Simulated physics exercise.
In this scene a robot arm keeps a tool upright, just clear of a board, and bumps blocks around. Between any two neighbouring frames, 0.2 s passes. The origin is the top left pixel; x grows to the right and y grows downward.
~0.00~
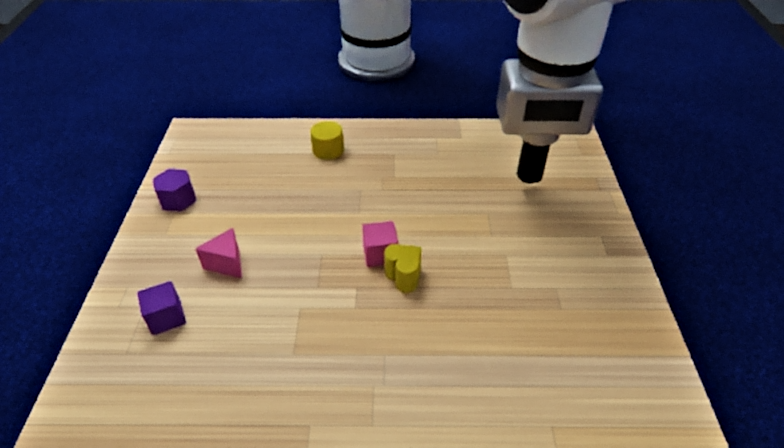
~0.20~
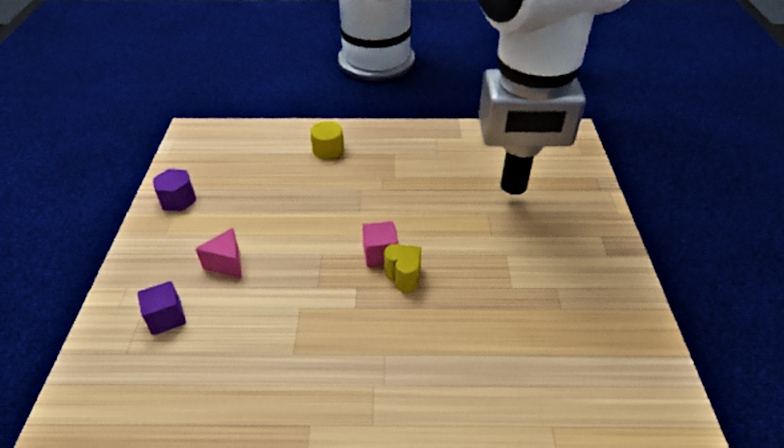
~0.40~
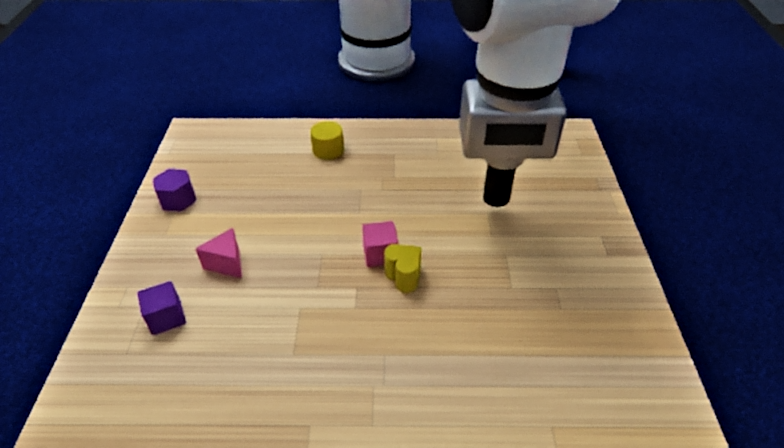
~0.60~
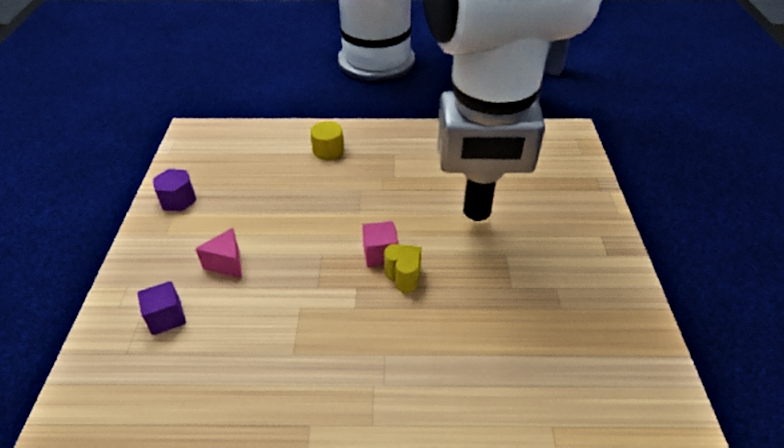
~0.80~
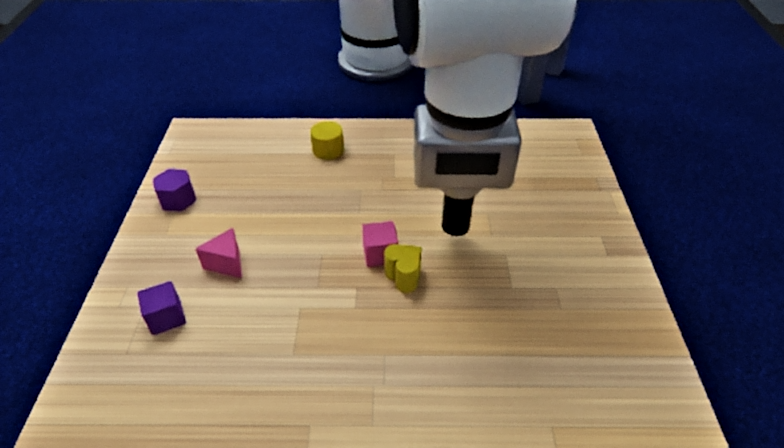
A robot arm moves left and toward the viewer above still, colourful blocks.
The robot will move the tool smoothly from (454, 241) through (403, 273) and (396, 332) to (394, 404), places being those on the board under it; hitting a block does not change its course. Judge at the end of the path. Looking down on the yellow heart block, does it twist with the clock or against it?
Viewed from overhead, the yellow heart block winds up turned clockwise.
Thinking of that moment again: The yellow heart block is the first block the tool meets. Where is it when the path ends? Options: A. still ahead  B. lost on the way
Choice B: Lost on the way.
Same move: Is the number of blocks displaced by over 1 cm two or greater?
The answer is no.
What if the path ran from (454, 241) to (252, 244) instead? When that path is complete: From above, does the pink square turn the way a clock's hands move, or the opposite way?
It goes anticlockwise.
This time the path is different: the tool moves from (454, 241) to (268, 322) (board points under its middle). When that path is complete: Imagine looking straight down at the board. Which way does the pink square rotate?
It goes clockwise.
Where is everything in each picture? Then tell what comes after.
In the first picture, lower end of the tool at (529, 176), tops of blocks, pink square at (380, 233), yellow heart block at (404, 256).
In the second picture, tool at (514, 186), blocks as before.
In the third picture, tool at (496, 198), blocks as before.
In the fourth picture, tool at (477, 212), blocks as before.
In the fifth picture, tool at (456, 227), pink square at (380, 233), yellow heart block at (404, 256).
On the path given first. One third of the way, tool at (403, 259); pink square at (377, 235), turned 20° clockwise; yellow heart block at (387, 273), turned 15° clockwise.
Two thirds of the way, tool at (396, 318); pink square at (377, 235), turned 25° clockwise; yellow heart block at (362, 312), turned 80° clockwise.
At the end, tool at (394, 391); pink square at (377, 235), turned 25° clockwise; yellow heart block at (362, 312), turned 85° clockwise.
